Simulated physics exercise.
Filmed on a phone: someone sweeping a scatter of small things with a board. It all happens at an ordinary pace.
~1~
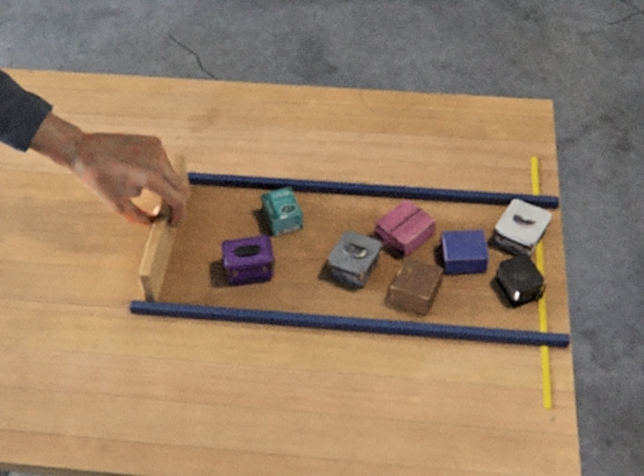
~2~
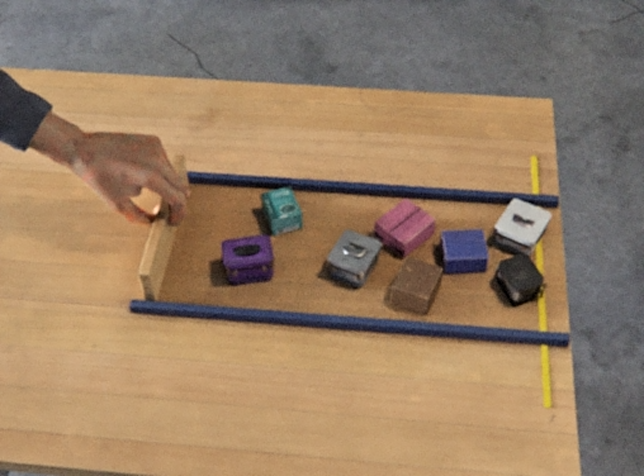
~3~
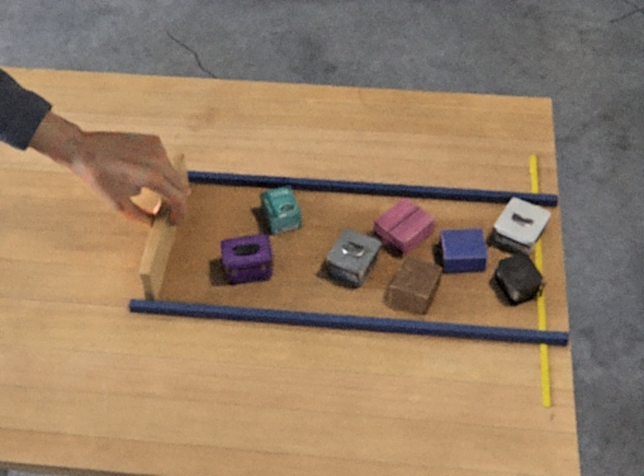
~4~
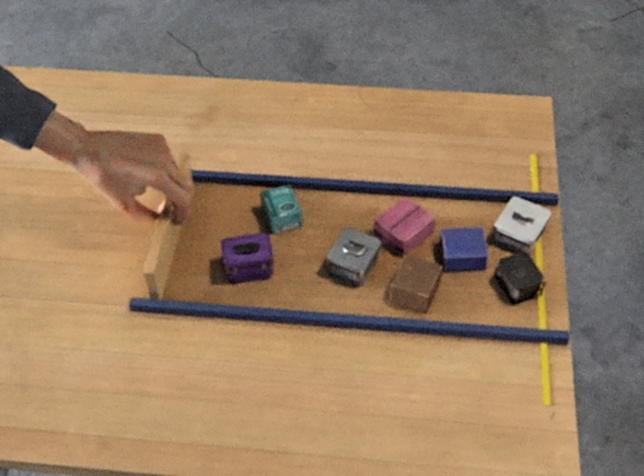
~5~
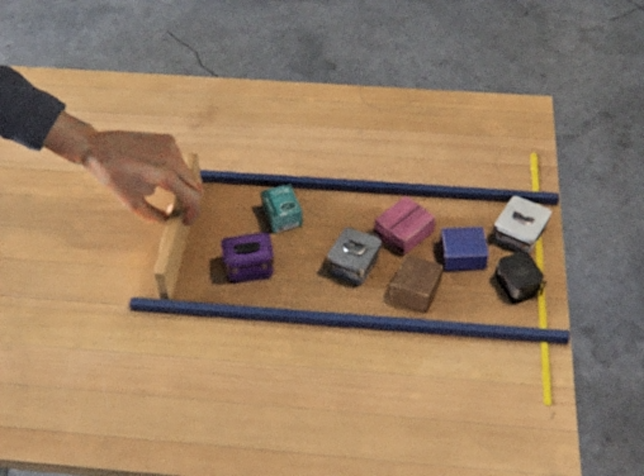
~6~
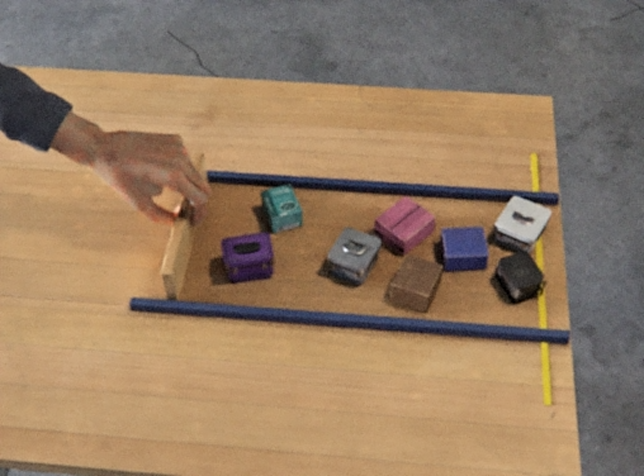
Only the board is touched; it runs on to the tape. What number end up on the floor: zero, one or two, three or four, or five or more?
Here the number that fall off is five or more.
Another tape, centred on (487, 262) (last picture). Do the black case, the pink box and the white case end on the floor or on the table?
The black case tumbles off, the pink box is kept, the white case goes over.
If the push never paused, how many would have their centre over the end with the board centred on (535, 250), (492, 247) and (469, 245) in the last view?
In that order 6, 4 and 2.
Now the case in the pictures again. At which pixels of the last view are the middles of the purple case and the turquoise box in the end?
Near (569, 291) and (557, 228).
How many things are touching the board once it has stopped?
That makes 2.
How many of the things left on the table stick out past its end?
Overhanging: 2.
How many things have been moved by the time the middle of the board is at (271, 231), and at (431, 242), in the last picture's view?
By then 2, and 8.
Soon after, none off yet; white case at rest near (522, 226); black case at rest near (520, 278); blue block at rest near (464, 248).
After that, none off yet; white case displaced about its own width near (549, 219); black case displaced a little near (535, 275); blue block displaced about its own width near (518, 240).
In the end, the number that fall off is five or more; gone, grey case, pink box, brown block, blue block, black case and white case.
